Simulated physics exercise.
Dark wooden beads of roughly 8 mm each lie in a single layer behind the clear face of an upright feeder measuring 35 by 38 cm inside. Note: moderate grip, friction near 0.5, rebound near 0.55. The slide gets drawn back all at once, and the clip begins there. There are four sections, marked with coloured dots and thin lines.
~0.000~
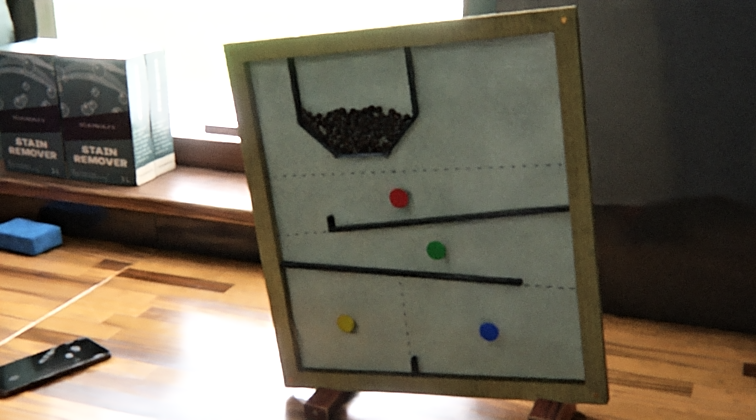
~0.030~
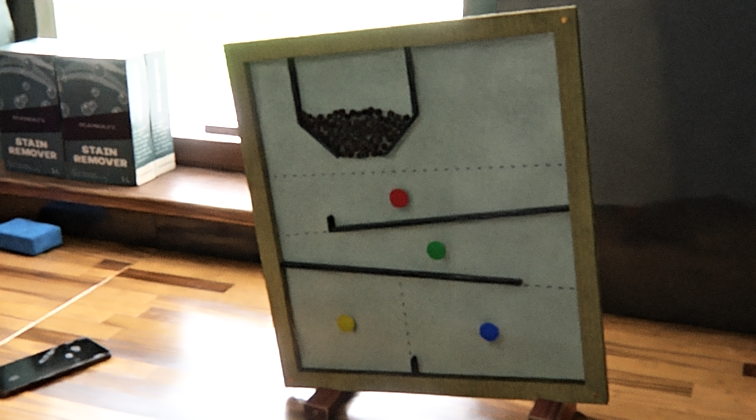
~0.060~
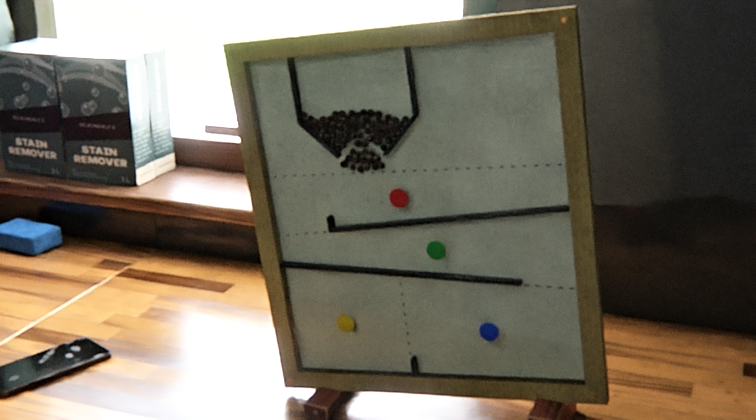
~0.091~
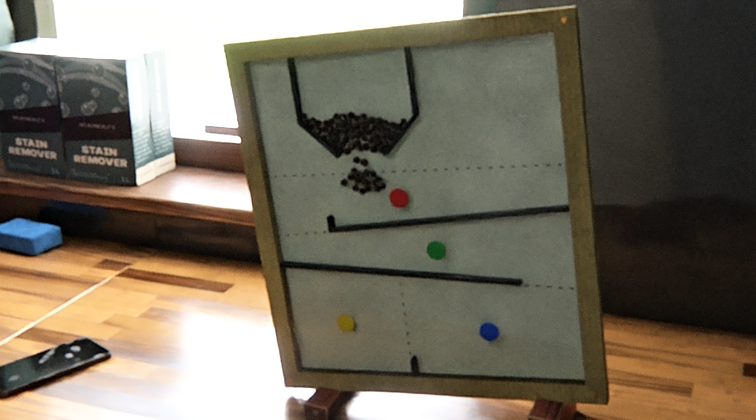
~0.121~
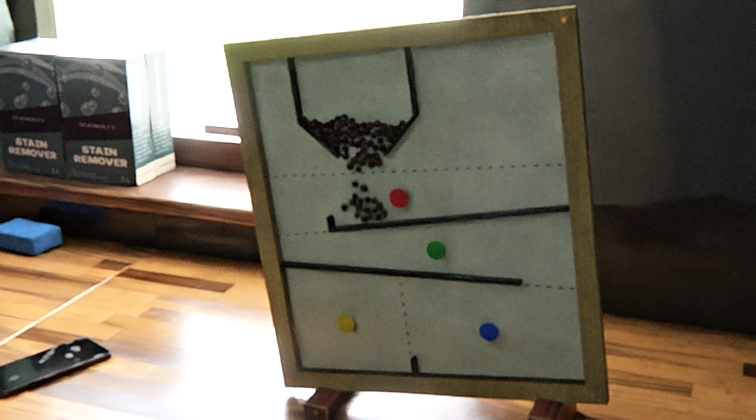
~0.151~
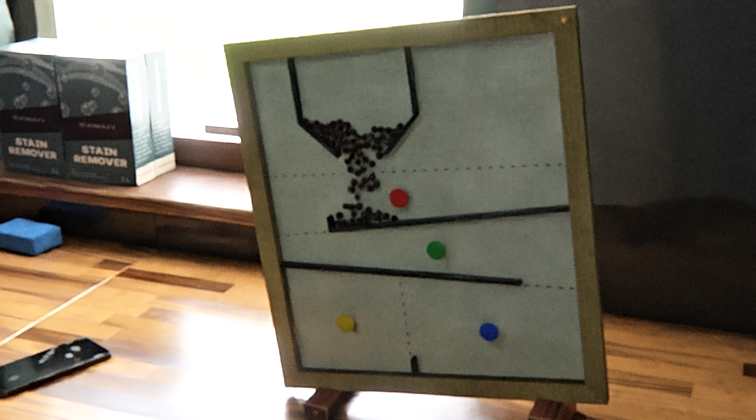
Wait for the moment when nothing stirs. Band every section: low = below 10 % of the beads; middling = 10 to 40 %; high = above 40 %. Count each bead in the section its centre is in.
Red section = high; blue section = low; green section = middling; yellow section = low.
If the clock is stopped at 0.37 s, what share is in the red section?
90 %.
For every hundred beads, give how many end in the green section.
Close to 30 per cent of the load rests there.
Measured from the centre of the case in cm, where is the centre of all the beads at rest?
Some 7 cm left and 1 cm below.
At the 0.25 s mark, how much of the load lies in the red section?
The share there is around 70 %.
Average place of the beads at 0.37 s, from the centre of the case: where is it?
Offset: Approx. 6 cm left, 1 cm above.
After 0.25 s, the beads' middle is 7 cm left of and 3 cm above the centre; red 70 %.
After 0.37 s, the beads' middle is 6 cm left of and 1 cm above the centre; red 90 %, green 5 %.
After 0.60 s, the beads' middle is 7 cm left of and 1 cm below the centre; red 75 %, green 25 %.
Settled by 1.6 s, red 70 %, blue 0 %, green 30 %, yellow 0 %.
